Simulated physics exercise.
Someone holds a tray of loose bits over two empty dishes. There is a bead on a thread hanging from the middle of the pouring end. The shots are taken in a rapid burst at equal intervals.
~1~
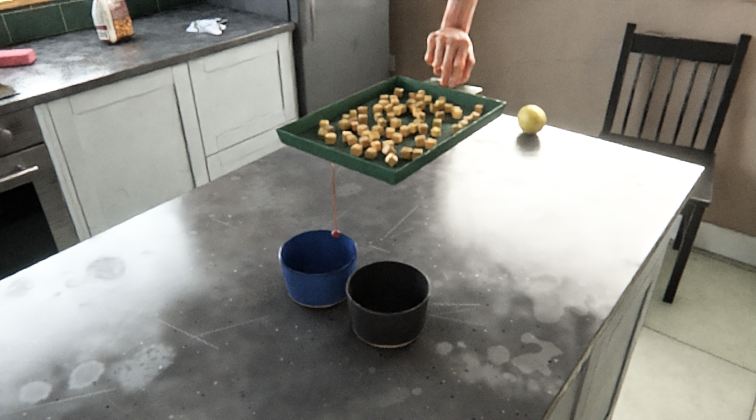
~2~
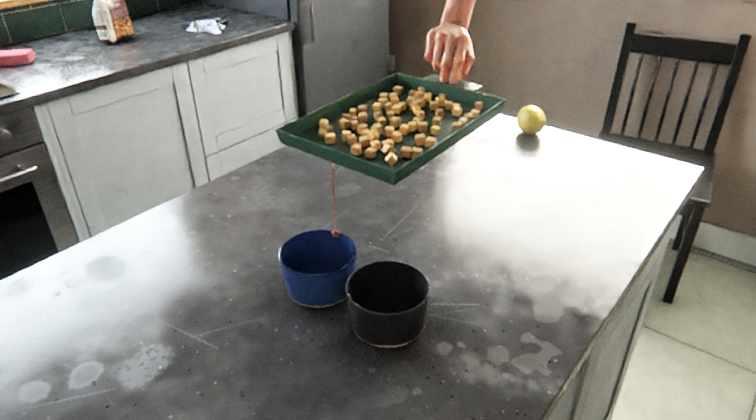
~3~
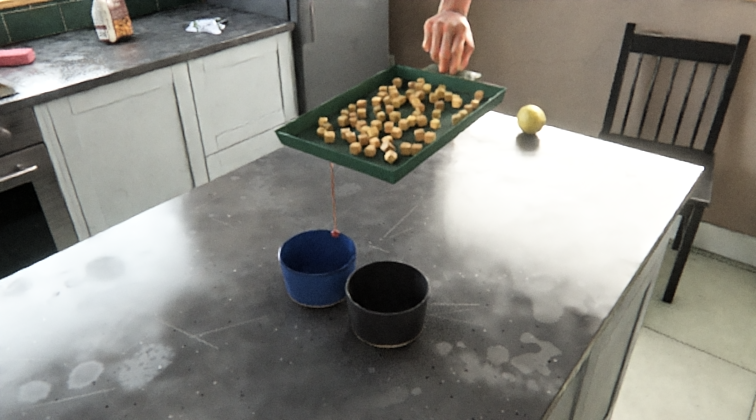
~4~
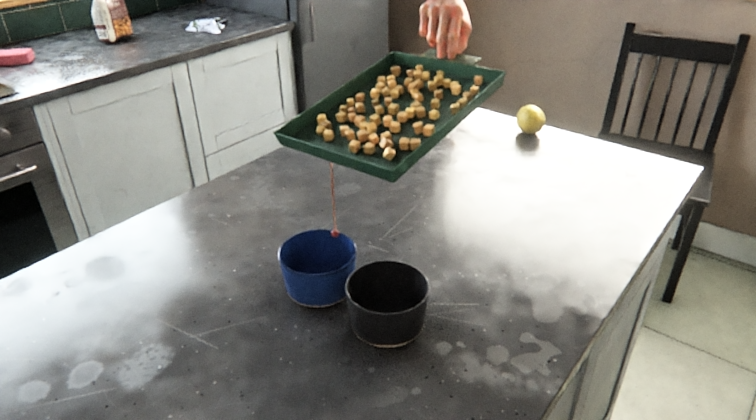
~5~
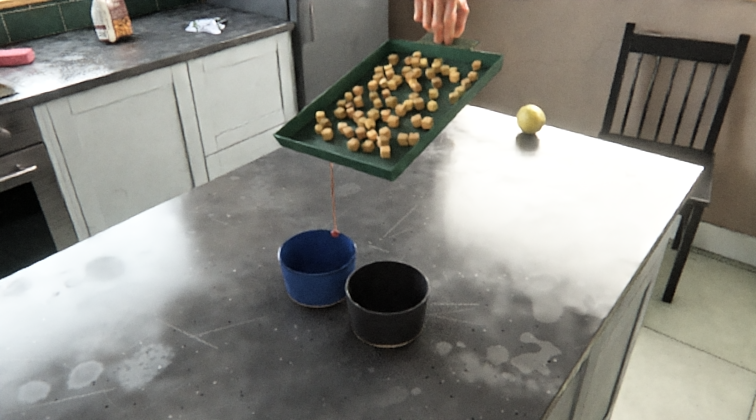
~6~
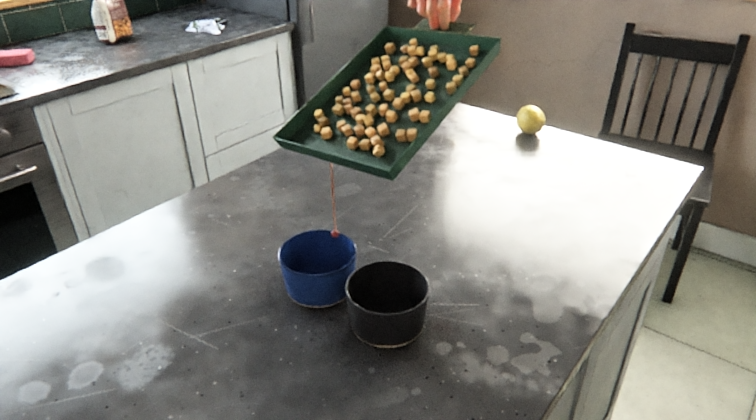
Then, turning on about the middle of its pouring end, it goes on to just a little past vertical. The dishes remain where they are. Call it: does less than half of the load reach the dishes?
Yes.
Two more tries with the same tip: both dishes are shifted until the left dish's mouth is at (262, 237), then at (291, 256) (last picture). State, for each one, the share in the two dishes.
You'd get near 80 per cent and afterwards near 60 per cent.
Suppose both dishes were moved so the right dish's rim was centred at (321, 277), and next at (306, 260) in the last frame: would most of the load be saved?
The bulk of it and then the bulk of it.
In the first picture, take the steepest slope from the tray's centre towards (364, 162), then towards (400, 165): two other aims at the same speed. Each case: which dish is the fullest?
So, the dish at the right the first time round, the dish at the right the second.
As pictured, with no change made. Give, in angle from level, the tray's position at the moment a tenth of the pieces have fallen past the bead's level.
Approx. 75° from level.
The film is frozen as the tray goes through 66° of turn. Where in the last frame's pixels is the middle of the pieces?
(309, 136).
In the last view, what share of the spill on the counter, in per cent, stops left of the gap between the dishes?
I'd say some 100 in a hundred.
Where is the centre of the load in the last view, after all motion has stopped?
It settles centred around (273, 288).
Soon, tray tipped steeply; nearly all on the tray; a small part in the air.
A while on, tray tipped past a quarter turn; about half on the tray; a small part in the left dish; about a third outside both; a small part in the air.
Towards the end, tray tipped past a quarter turn; about a third in the left dish; about two thirds outside both.
Finally, tray tipped past a quarter turn; none in the right dish; about a third in the left dish; about two thirds outside both.
